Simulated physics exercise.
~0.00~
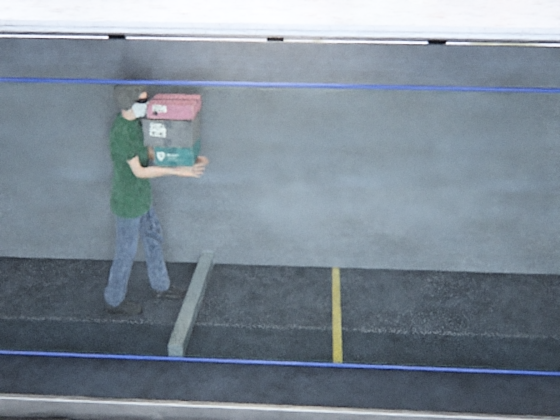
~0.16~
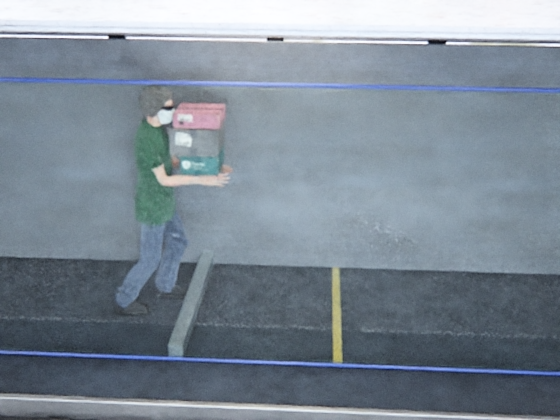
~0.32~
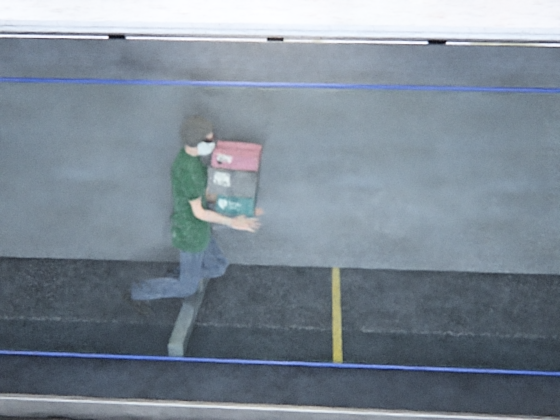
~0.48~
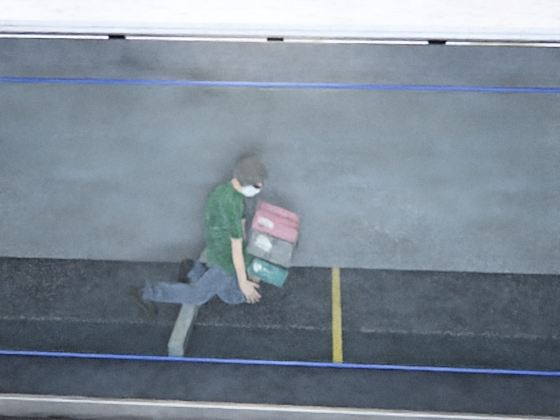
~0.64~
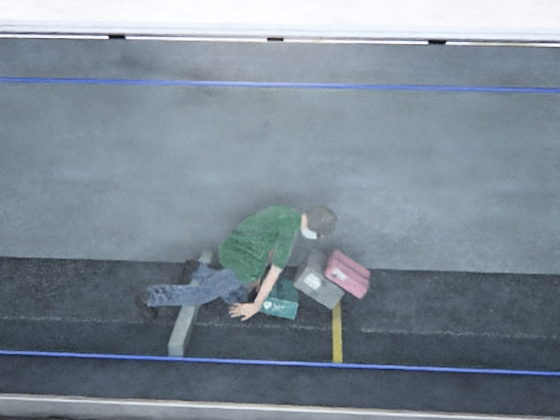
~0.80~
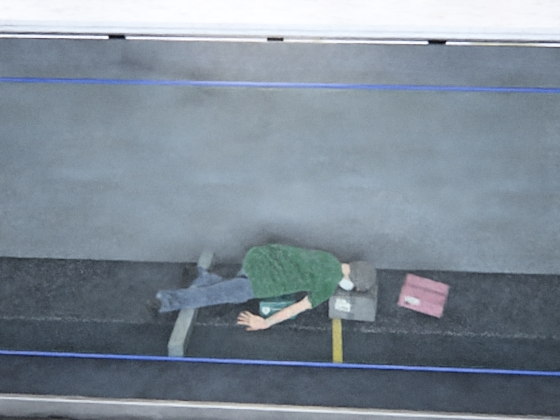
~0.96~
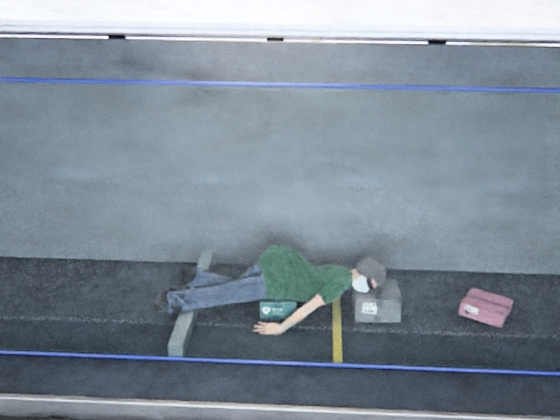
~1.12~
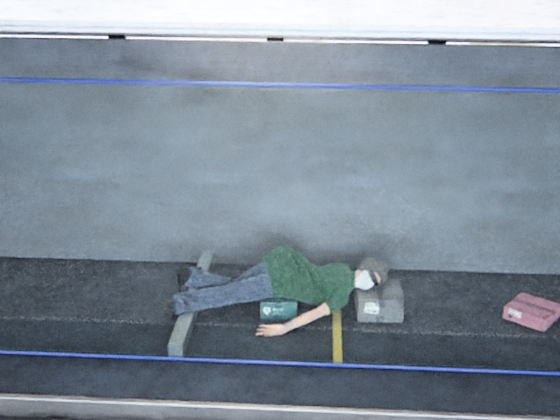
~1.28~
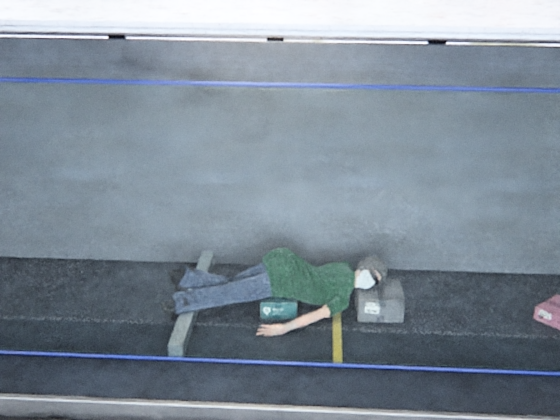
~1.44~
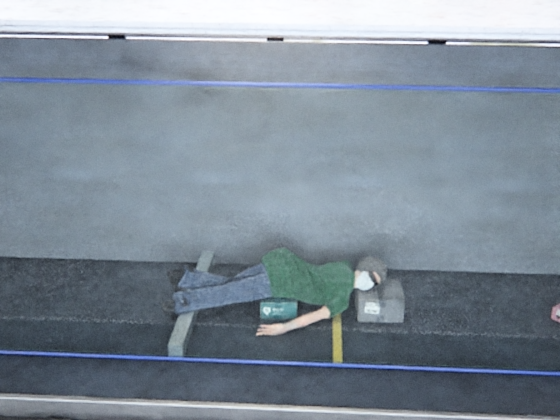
A masked person in a green shirt carrying three stacked boxes tripped over a low grey bar and fell flat to the right, ending face down with the teal box short of the yellow line, the grey one just past it, and the pink one sliding farthest right.
